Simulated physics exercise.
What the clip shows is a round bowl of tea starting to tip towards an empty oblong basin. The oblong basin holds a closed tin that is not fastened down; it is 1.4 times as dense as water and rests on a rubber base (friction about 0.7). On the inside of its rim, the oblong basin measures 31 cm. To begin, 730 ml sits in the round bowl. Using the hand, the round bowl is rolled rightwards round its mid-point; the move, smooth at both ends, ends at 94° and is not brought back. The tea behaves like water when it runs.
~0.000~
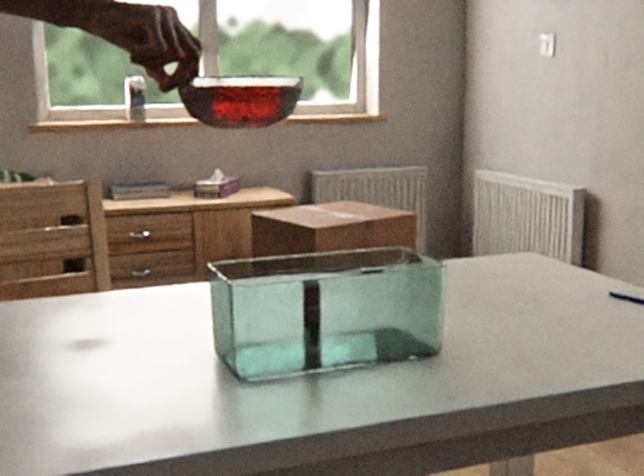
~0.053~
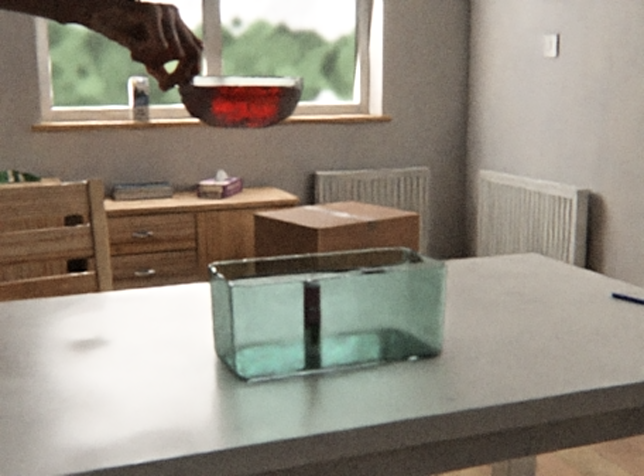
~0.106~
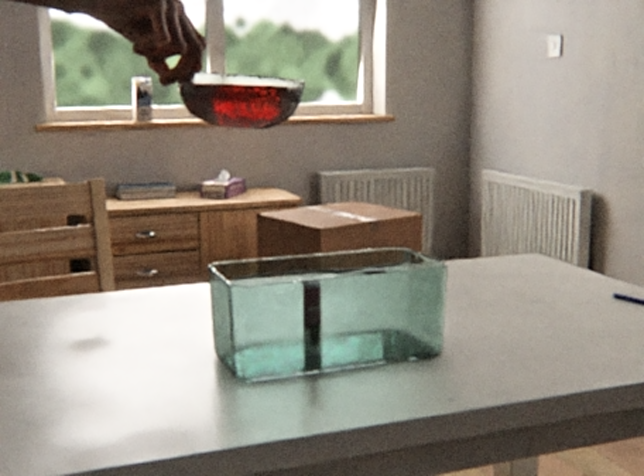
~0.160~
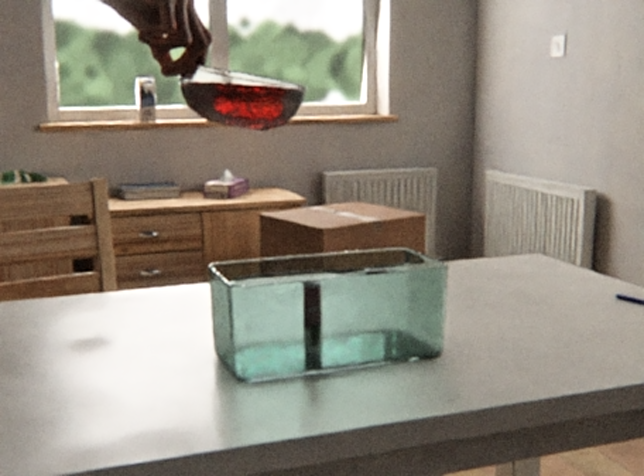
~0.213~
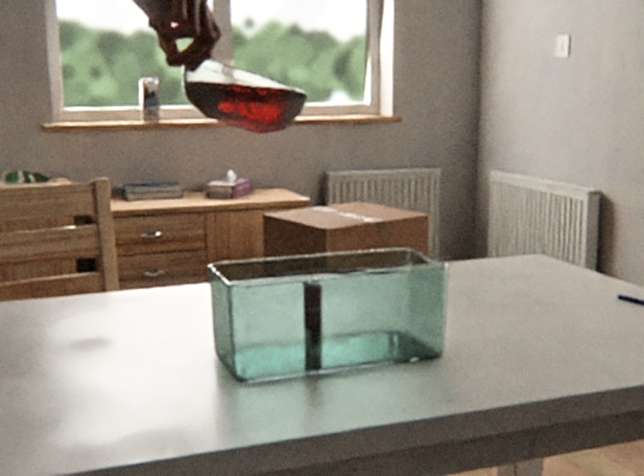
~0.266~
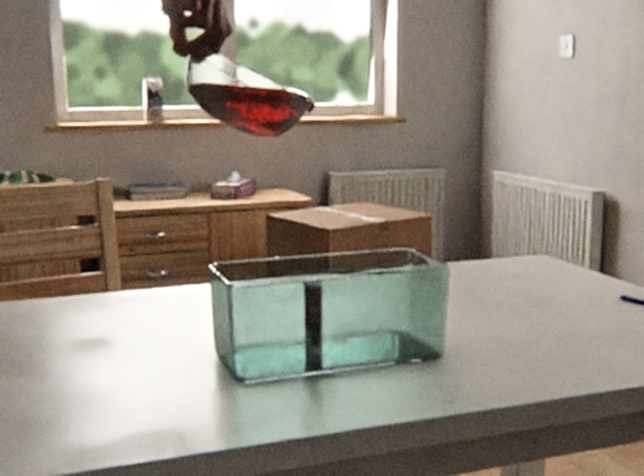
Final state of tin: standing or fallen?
Tipped over.
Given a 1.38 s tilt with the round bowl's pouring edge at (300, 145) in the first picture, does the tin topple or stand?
It does not tip.
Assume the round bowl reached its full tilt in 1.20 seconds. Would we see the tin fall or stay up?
The tin stays on its base.
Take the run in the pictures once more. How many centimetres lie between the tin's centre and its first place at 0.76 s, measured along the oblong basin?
Measured centre to centre, about 1 cm.
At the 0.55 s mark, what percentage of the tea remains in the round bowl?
Close to 16 in a hundred.
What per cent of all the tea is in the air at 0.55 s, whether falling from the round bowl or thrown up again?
Around 62 percent.
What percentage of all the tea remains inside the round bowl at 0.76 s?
Roughly 1 percent remains.
By 0.55 s the tilt is 82° and 16 per cent is still to pour; the tin stands where it began.
By 0.76 s the tilt is 94° and 1 per cent is still to pour; the tin leans 6°.
By 0.98 s the tilt is 94° and 0 per cent is still to pour; the tin lies on its side.
By 1.22 s the tilt is 94° and 0 per cent is still to pour; the tin lies on its side.
At rest the tin lies on its side.
